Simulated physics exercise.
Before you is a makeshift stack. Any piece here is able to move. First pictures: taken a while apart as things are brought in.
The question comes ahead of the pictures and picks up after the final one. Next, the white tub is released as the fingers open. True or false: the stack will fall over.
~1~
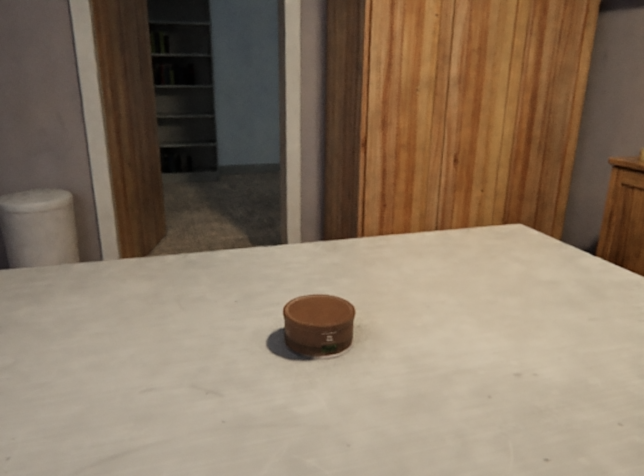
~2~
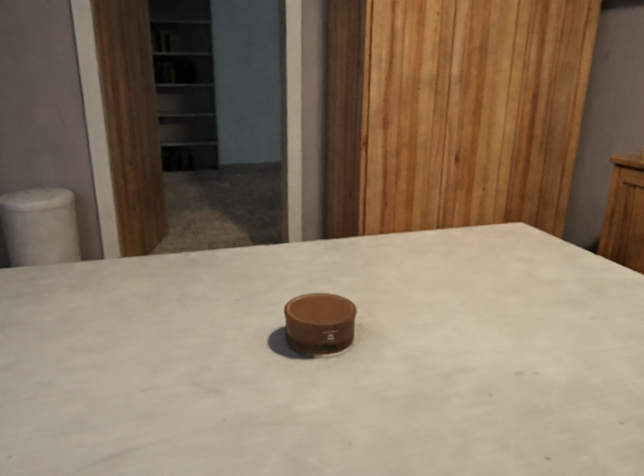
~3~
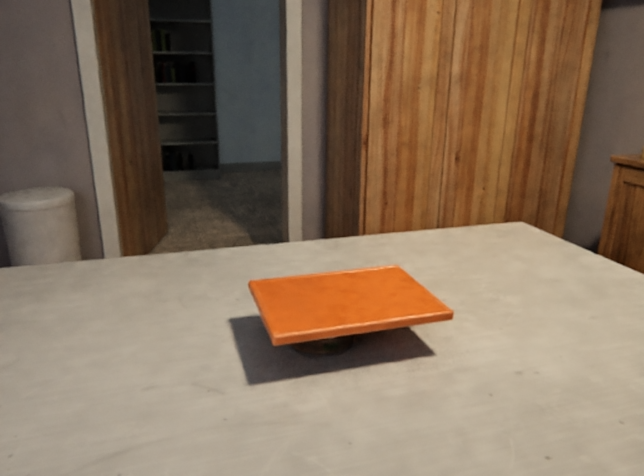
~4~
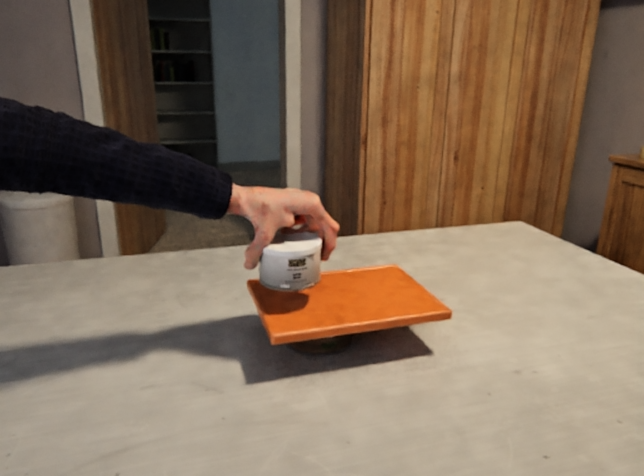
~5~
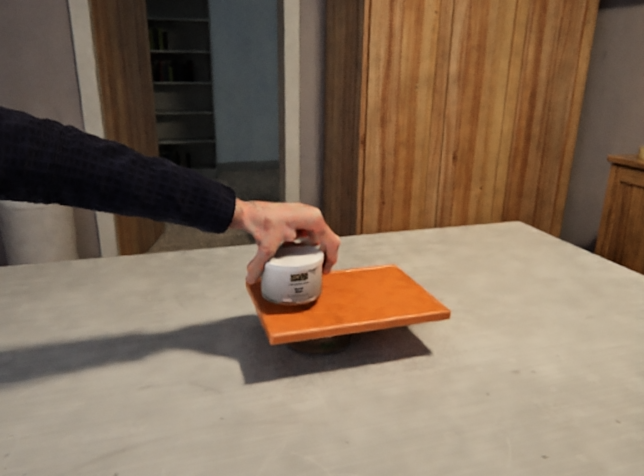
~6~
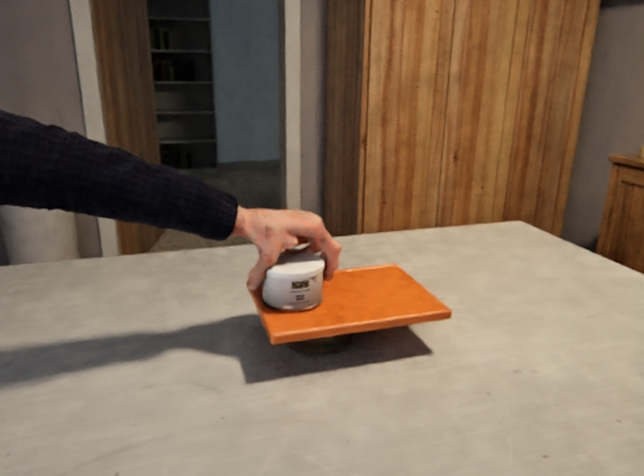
False.
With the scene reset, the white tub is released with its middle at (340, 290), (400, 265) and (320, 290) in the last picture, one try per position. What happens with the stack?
Outcomes in order: Stands, then falls, then stands.
Then, 0.50 s after the last picture, nothing has stirred.
Then, 1.30 s after the last picture, white tub resting near (293, 281).
At rest, all 3 in place. Seen from the same camera at the end, white tub near (293, 281). The stack holds.
